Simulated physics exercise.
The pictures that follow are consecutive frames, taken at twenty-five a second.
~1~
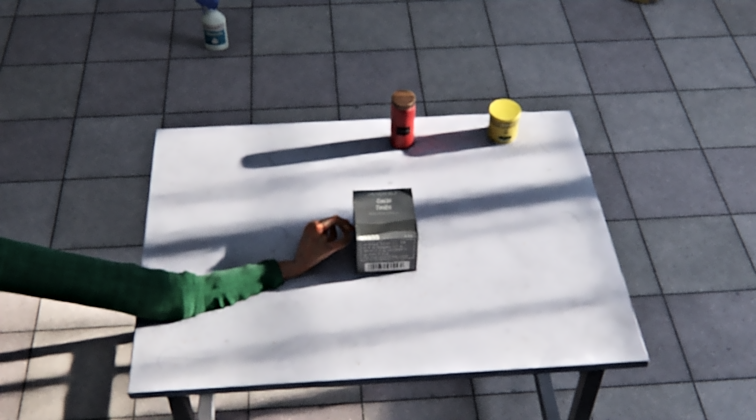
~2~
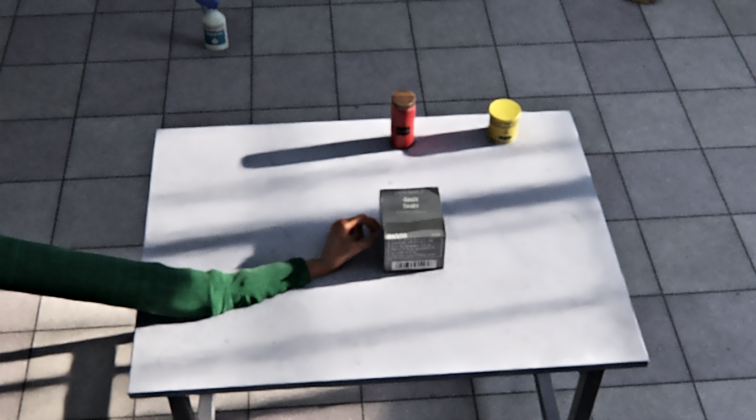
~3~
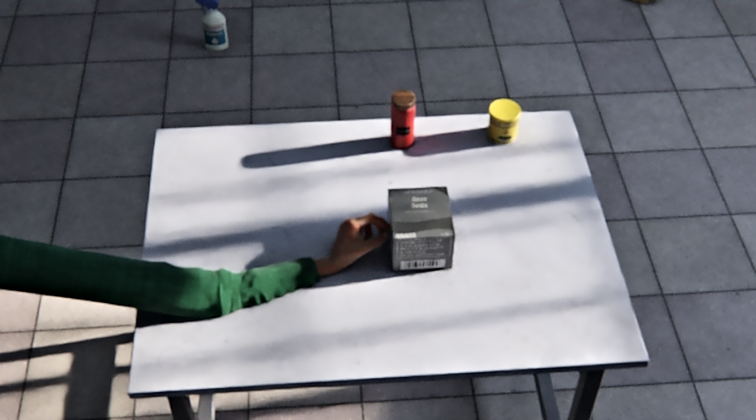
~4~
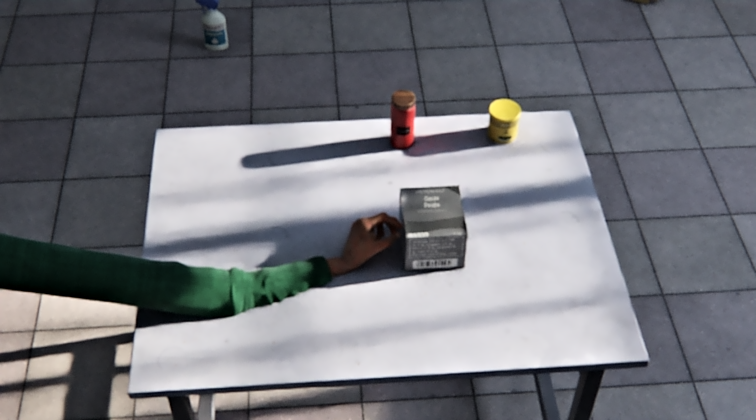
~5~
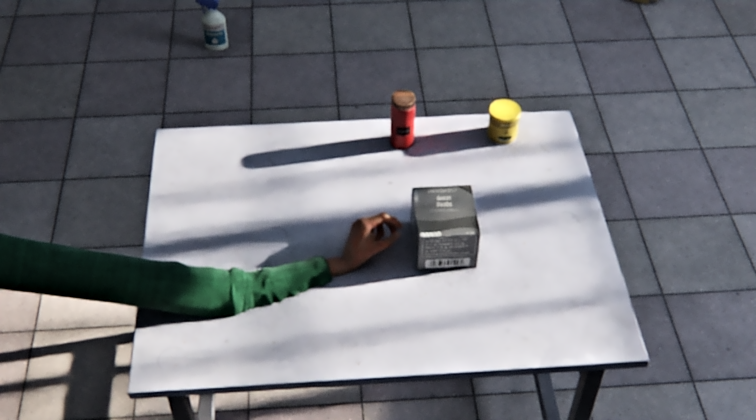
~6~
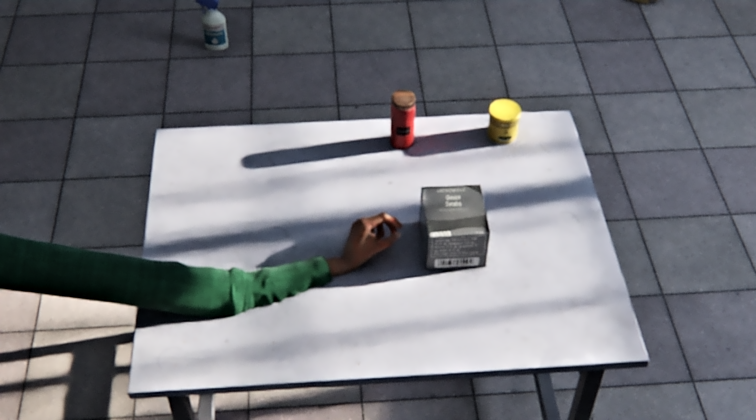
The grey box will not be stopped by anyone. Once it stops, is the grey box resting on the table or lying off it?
Looks like it comes to rest on the table, then.
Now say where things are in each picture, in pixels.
The first frame shows under the hand; grey box (385, 230).
The second frame shows under the hand; grey box (411, 229).
The third frame shows under the hand; grey box (420, 228).
The fourth frame shows grey box (432, 228).
The fifth frame shows grey box (444, 227) slid a little.
The sixth frame shows grey box (454, 227) slid a little.
Then, 0.24 s after the last picture, grey box slid a little near (464, 226).
Then, 0.48 s after the last picture, grey box resting near (464, 226).
At rest, moved from the start, grey box. Seen from the same camera at the end, grey box near (464, 226).
